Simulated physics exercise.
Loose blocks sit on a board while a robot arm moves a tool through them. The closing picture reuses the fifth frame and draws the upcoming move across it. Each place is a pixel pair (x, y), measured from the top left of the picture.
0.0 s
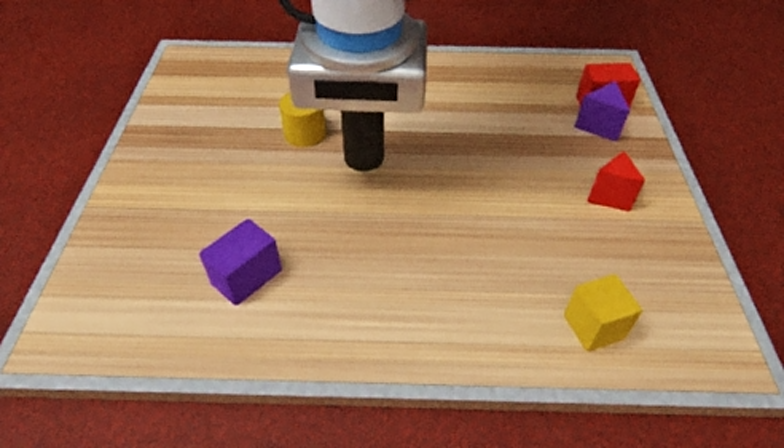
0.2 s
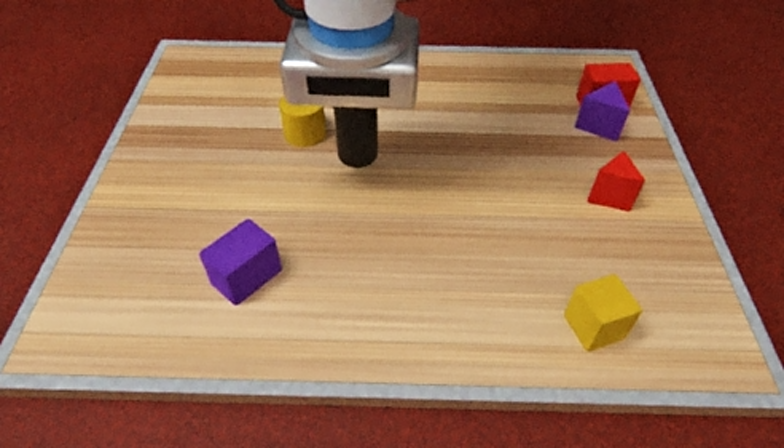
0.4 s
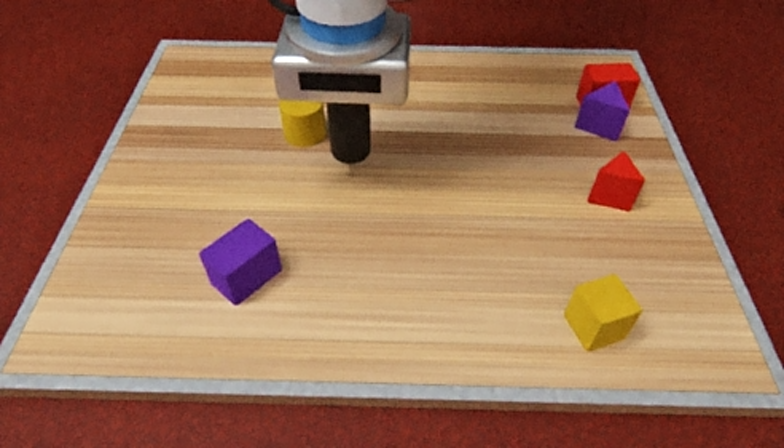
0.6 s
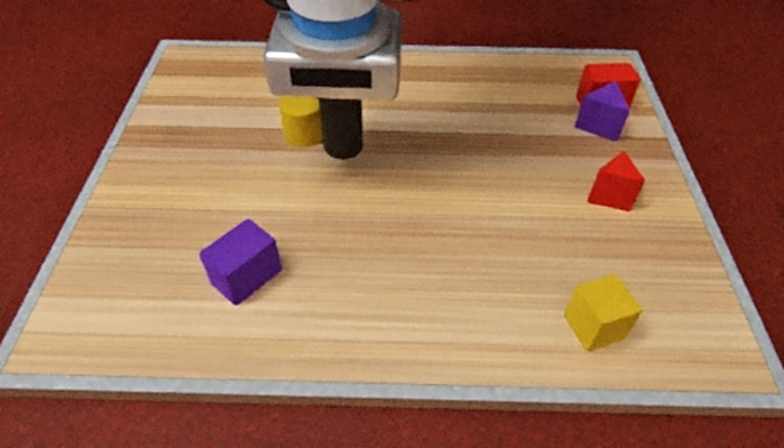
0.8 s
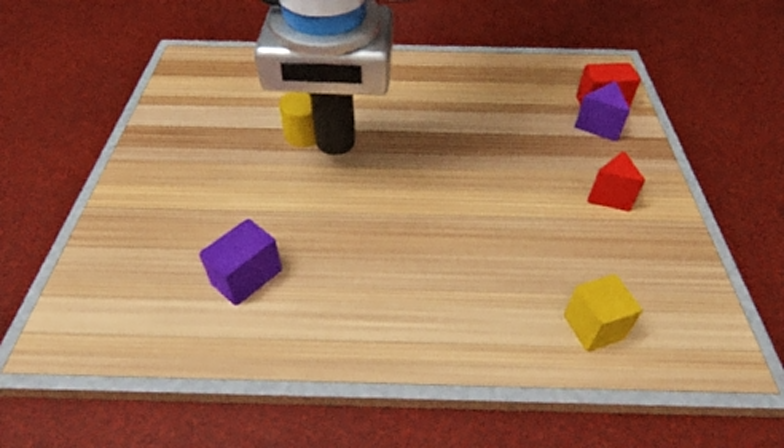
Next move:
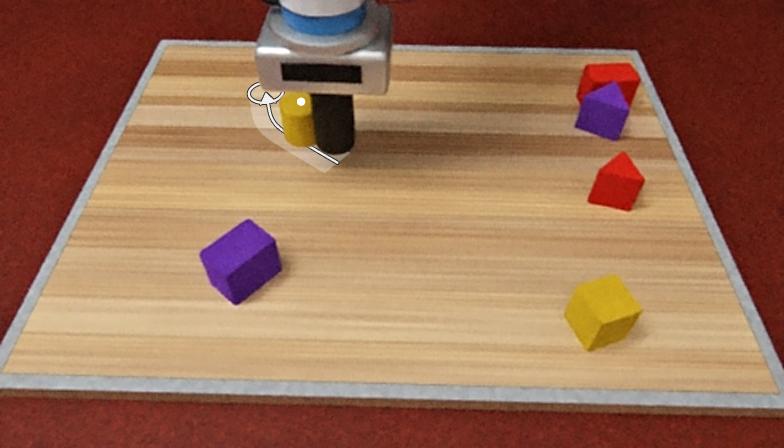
A robot arm slid its black tool slowly left and slightly away across a wooden board of scattered colored blocks, reaching the yellow round block and nudging it a little to the left.
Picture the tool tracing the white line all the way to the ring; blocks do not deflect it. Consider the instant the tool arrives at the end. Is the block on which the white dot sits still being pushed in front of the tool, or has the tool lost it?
The block on which the white dot sits is leading.
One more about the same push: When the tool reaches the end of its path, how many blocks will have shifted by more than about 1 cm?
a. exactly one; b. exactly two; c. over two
The correct letter is a.
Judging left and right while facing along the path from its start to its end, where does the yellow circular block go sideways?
My prediction: Rightwards.
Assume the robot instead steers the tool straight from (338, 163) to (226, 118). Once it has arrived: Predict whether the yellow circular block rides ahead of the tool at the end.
It comes off the tool's front.
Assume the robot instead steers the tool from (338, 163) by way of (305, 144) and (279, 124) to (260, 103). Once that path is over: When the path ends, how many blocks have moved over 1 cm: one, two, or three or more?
1 block.
The drawn path runs from (338, 163) via (302, 142) and (272, 120), ending at (266, 92); the dot is on the yellow circular block.
On the path given first. One third of the way, tool (298, 122); yellow circular block (284, 87).
Two thirds of the way, tool (269, 100); yellow circular block (270, 65).
At the end, tool (262, 73); yellow circular block (272, 40).
